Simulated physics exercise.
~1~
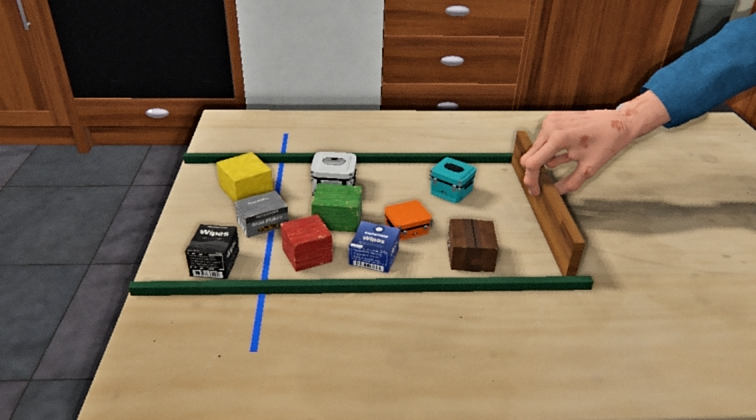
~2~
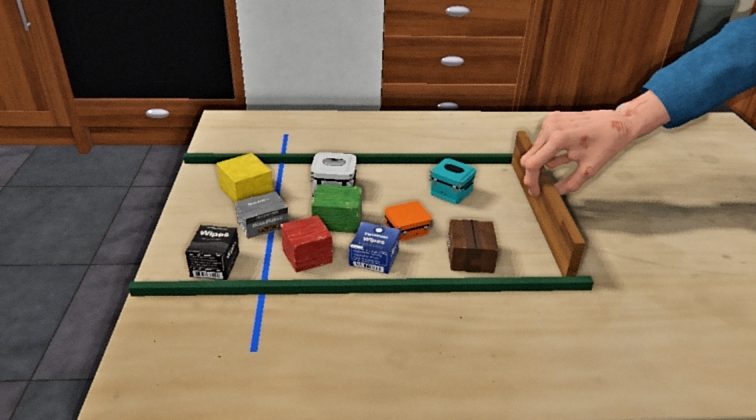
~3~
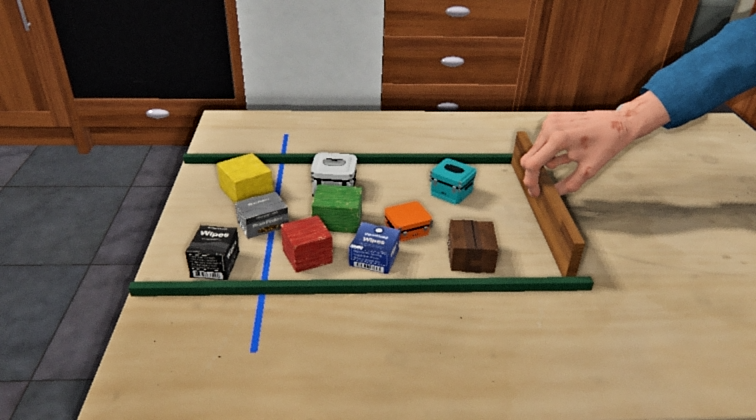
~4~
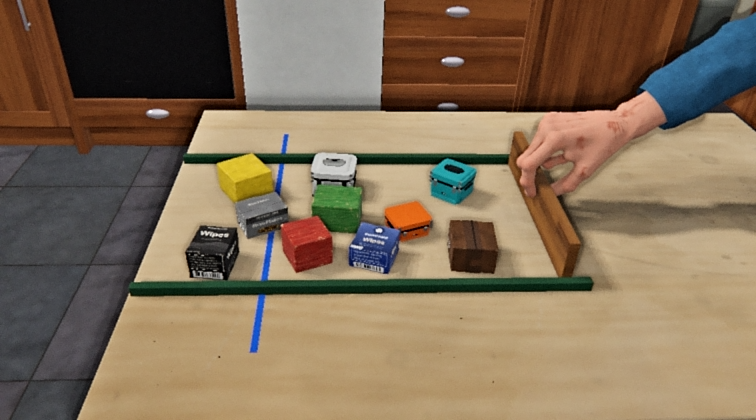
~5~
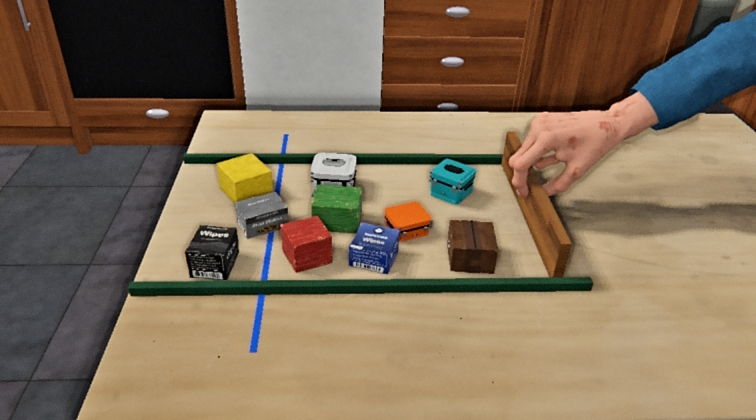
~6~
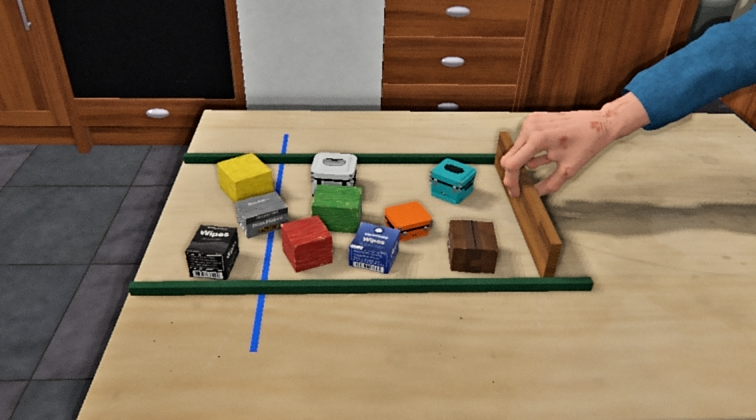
Wooden board held by a hand sliding slightly left between two green rails, while the scattered boxes and blocks stay still.
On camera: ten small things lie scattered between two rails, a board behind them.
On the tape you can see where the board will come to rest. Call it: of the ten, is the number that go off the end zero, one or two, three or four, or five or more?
One or two go off.
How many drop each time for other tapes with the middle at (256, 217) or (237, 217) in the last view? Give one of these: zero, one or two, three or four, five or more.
Result, try 1: Three or four; try 2: 3 or 4.
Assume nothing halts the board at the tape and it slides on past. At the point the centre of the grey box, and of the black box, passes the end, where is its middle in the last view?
First one: Around (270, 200). Other one: Around (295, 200).
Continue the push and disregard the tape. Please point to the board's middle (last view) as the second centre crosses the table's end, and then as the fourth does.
I'd say close to (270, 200), then close to (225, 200).
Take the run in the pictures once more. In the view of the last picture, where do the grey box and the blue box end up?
Result: One at about (166, 210), the other at about (199, 253).
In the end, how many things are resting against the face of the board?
It touches 4.
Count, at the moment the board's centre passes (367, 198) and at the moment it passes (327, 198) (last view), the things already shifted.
The count is 8 at the first point and 9 at the second.
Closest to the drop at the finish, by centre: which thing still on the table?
Result: The grey box.
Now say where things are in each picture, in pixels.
Black box (213, 251); yellow block (245, 179); grey box (262, 214); board (543, 197); tape (274, 217), in the first picture.
Yellow block (245, 180); red block (307, 244), in the second picture.
Grey box (262, 215); blue box (375, 248), in the third picture.
Black box (214, 252); brown box (472, 246), in the fourth picture.
Yellow block (245, 180); board (531, 198), in the fifth picture.
Black box (214, 252); yellow block (245, 180); grey box (262, 215); board (523, 198); tape (274, 217), in the sixth picture.
Early on, none off yet; black box at rest near (214, 252); yellow block at rest near (245, 180); grey box at rest near (262, 215).
A while later, none off yet; black box travelled a little near (200, 253); yellow block at rest near (245, 180); grey box travelled a little near (238, 213).
Finally, the number that fall off is one or two; lost, black box.
